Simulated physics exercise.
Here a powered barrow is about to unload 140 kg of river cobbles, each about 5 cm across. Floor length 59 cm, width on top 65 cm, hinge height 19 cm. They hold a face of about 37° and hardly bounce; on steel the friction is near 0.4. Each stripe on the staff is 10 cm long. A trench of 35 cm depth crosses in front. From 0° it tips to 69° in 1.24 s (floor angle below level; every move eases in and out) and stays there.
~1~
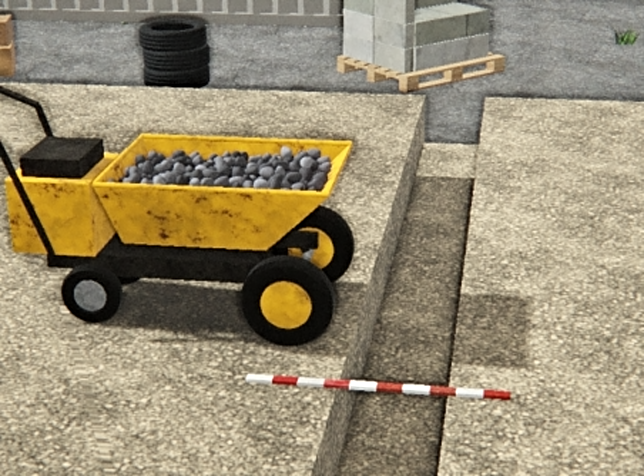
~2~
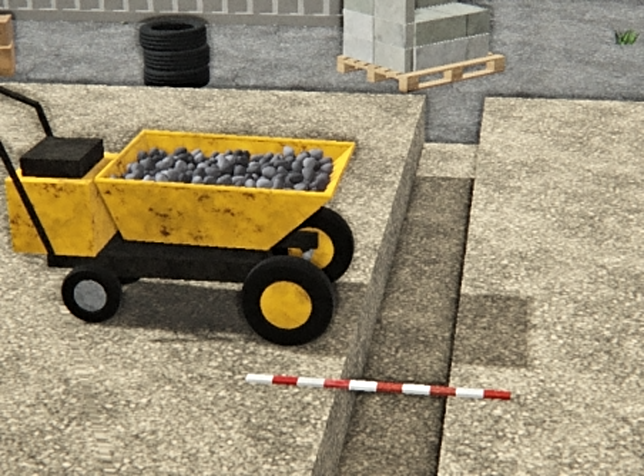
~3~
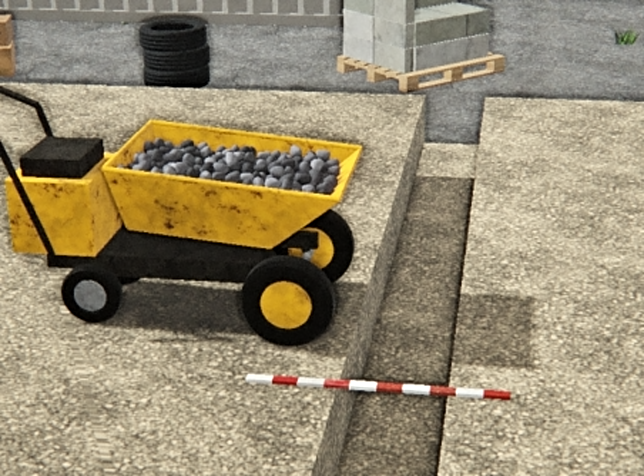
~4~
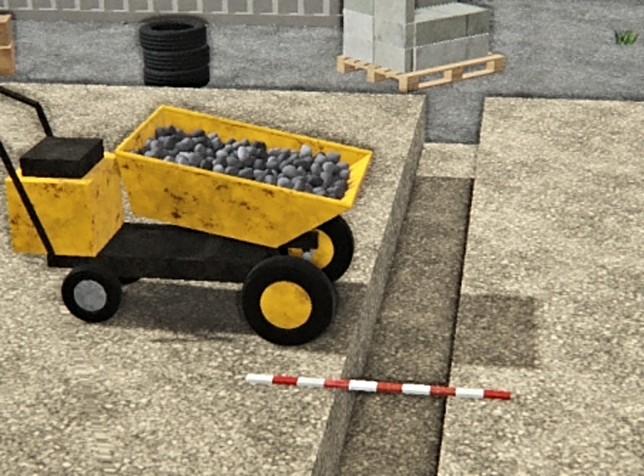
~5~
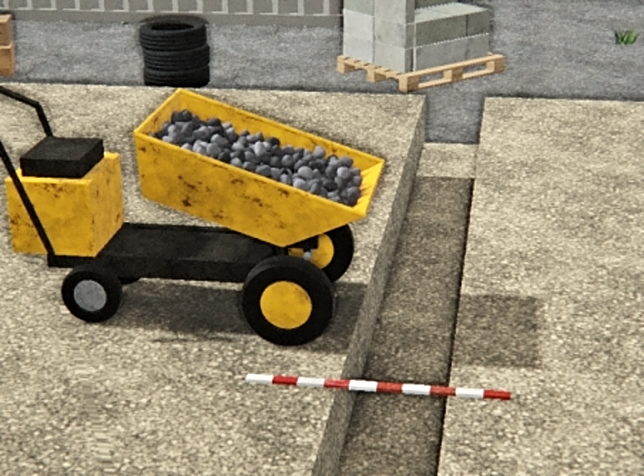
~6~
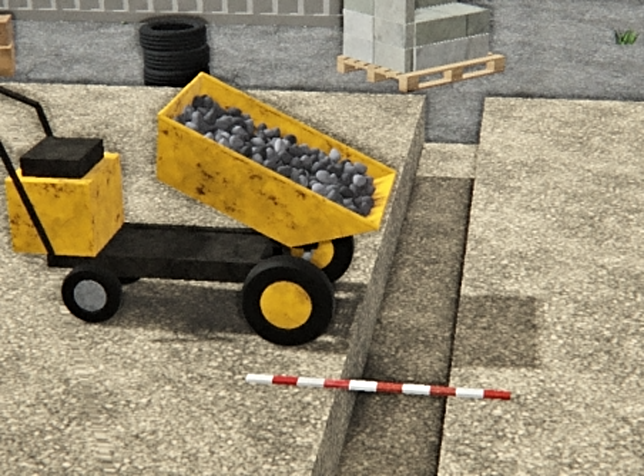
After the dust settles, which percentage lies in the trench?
Close to 40 in a hundred.
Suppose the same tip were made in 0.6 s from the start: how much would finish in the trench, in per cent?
In that case some 30 per cent.
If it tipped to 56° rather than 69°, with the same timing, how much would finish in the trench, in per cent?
It would be near 55 per cent.
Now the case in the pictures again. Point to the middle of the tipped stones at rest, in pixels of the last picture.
Their middle is at about (486, 320).
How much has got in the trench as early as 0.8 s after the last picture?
About 15 per cent by then.
Then, 0.4 s after the last picture the floor is at 58°, 99 % in the tray, 1 % in the trench; the foremost stones are at (425, 256).
Then, 0.8 s after the last picture the floor is at 69°, 46 % in the tray, 17 % in the trench, 38 % past the trench; the foremost stones are at (556, 334).
Then, 1.2 s after the last picture the floor is at 69°, 12 % in the tray, 28 % in the trench, 60 % past the trench; the foremost stones are past the picture's edge.
Then, 3.1 s after the last picture the floor is at 69°, 0 % in the tray, 40 % in the trench, 60 % past the trench; the foremost stones are past the picture's edge.
